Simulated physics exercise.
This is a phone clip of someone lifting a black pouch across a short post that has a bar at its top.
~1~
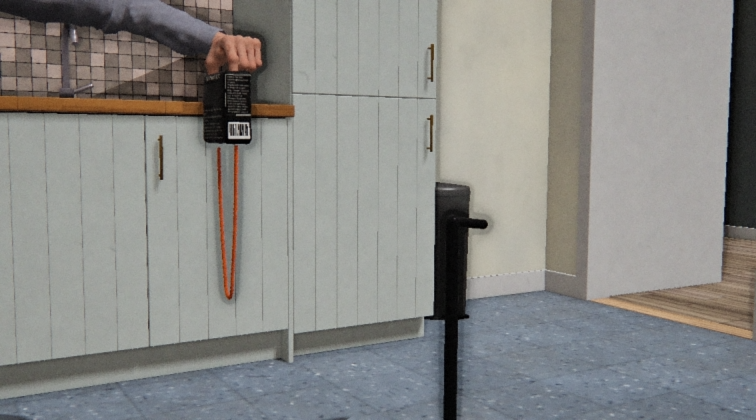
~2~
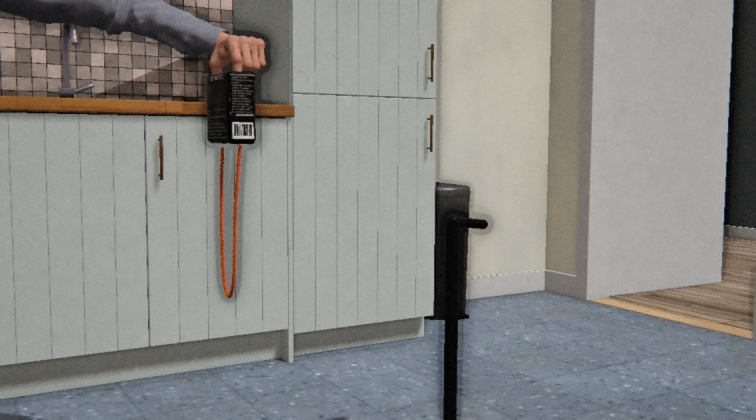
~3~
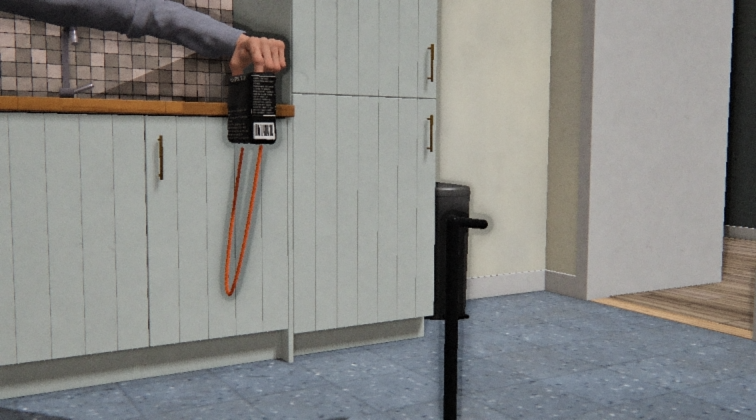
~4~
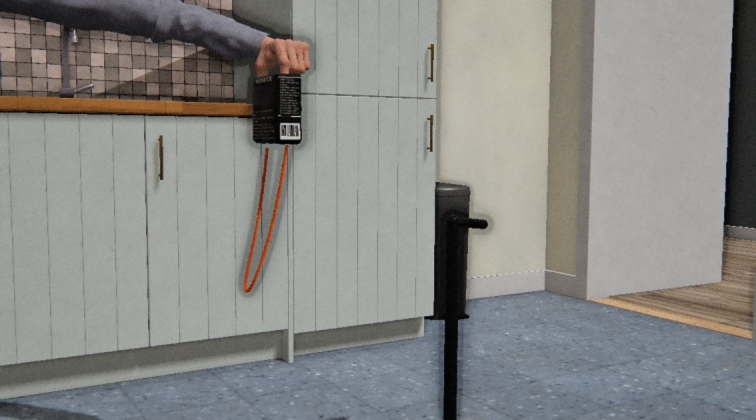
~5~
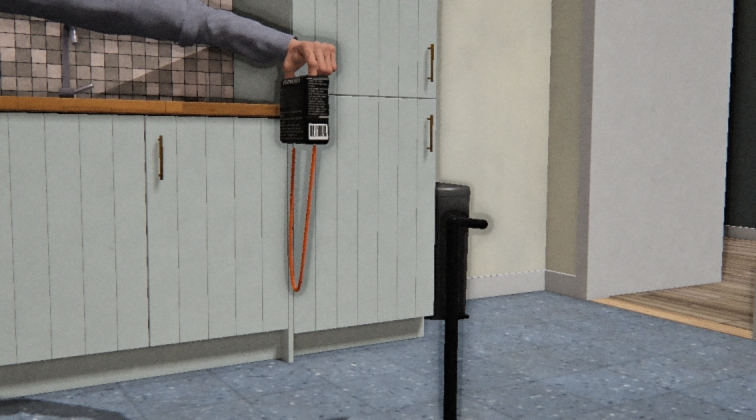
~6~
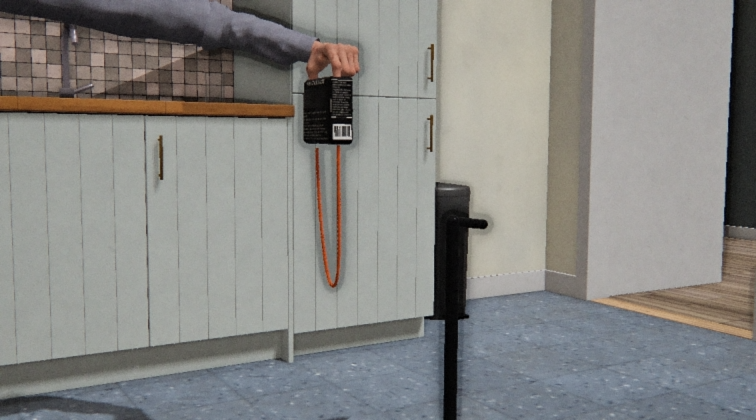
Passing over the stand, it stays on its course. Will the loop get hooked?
I expect the post will let it through.
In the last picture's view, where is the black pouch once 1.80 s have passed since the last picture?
It should be centred somewhere close to (545, 117).
Then, 0.84 s on from there, pouch over the post near (439, 115).
Then, 1.80 s on from there, pouch past the post near (546, 118).
In the end, pouch past the post near (562, 118). The black pouch passes clear.
